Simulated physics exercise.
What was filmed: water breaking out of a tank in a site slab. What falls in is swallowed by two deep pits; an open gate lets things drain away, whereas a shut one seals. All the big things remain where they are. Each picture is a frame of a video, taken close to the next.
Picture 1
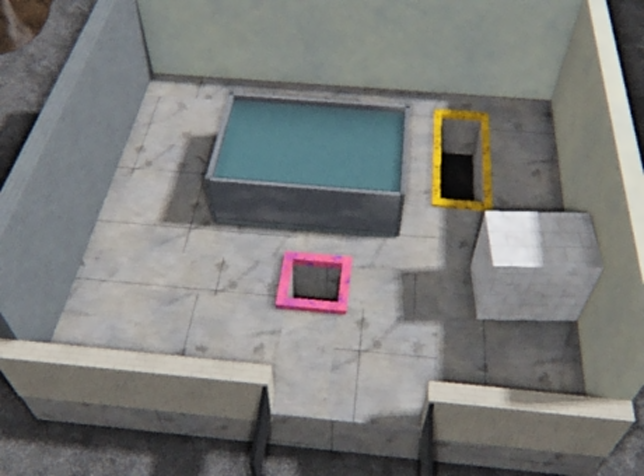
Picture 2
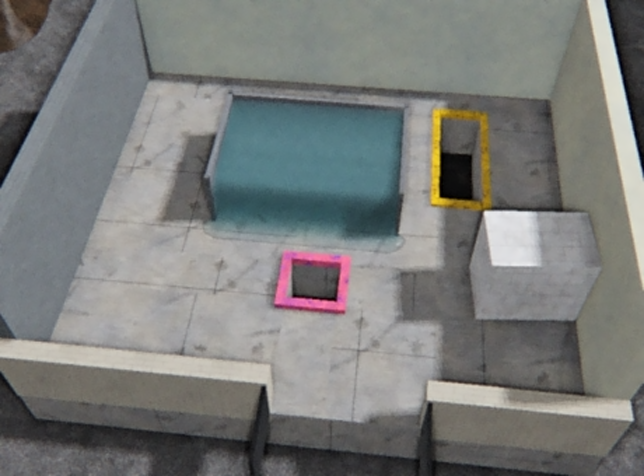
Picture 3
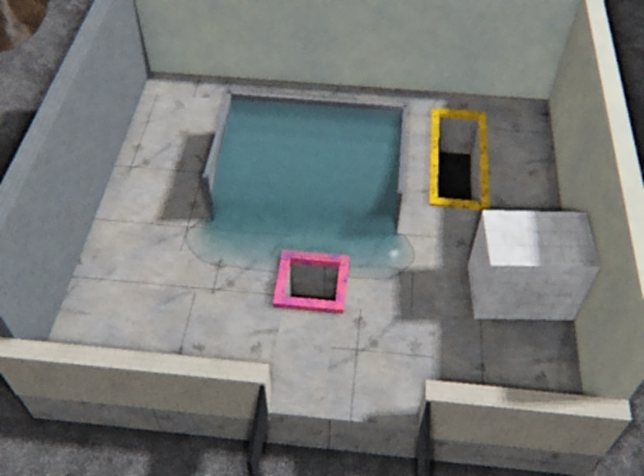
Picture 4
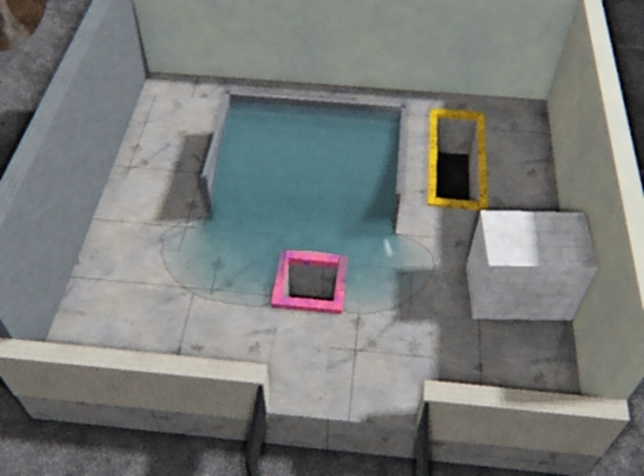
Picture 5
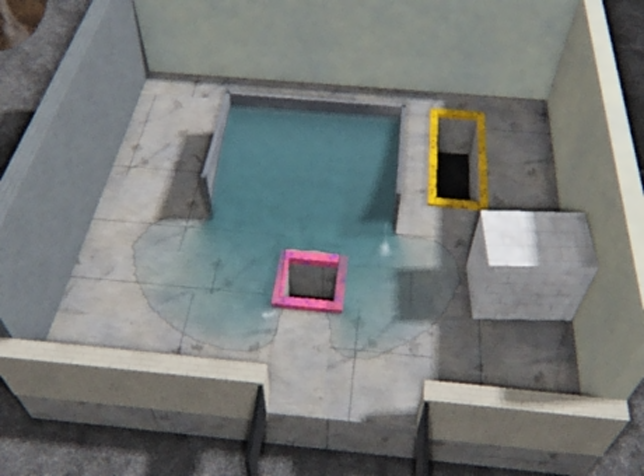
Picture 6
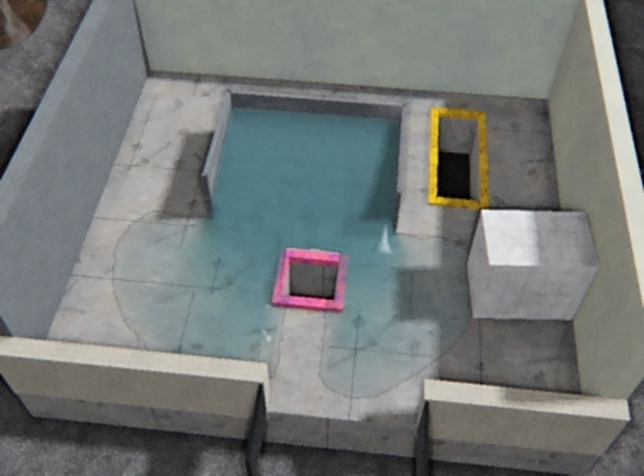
Teal water breaking out of a tank's front and spreading across a walled slab, around a pink-edged pit and toward the viewer.
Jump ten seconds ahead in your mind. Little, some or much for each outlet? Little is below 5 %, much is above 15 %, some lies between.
The gate gets much. The pink pit gets much. The yellow pit gets little.
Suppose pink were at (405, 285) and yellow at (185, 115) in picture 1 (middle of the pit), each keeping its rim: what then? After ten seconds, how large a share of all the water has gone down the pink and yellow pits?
Of the total, the pink pit holds 6 per cent and the yellow pit 12 per cent.
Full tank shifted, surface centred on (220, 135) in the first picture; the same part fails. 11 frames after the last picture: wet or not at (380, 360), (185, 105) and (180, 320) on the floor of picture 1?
Soaked - unflooded - soaked.
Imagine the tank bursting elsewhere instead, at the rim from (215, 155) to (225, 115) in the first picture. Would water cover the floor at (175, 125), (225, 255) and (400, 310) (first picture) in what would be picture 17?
Well, the first is hit by the spill, the next missed by the spill, the last missed by the spill.
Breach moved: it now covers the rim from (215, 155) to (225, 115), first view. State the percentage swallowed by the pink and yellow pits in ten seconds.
Pink 0 %, yellow 8 %.
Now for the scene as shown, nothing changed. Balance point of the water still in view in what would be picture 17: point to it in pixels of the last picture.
(273, 275).
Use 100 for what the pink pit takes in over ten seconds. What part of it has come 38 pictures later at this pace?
Near 100 %, I'd say.
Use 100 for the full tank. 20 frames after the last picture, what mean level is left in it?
14 percent or thereabouts.
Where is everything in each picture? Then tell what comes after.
The tank at (312, 145) is whole and still, in the first frame.
The front is at (207, 223), out from the gap at (304, 211), in the second frame.
Water pours out at (303, 213) and has run to (193, 238), in the third frame.
Water pours out at (301, 215) and has run to (170, 257), in the fourth frame.
The front is at (145, 279), out from the gap at (301, 215), in the fifth frame.
The front is at a hidden place, out from the gap at (302, 215), in the sixth frame.
A moment on, water covers 40 % of the floor; the gate 3 %, the pink pit 11 %, the yellow pit 0 %.
Next, water covers 45 % of the floor; the gate 8 %, the pink pit 15 %, the yellow pit 0 %.
Then, water covers 60 % of the floor; the gate 14 %, the pink pit 17 %, the yellow pit 0 %.
Later, water covers 80 % of the floor; the gate 19 %, the pink pit 17 %, the yellow pit 0 %.
In the end, water covers 95 % of the floor; the gate 27 %, the pink pit 17 %, the yellow pit 0 %.
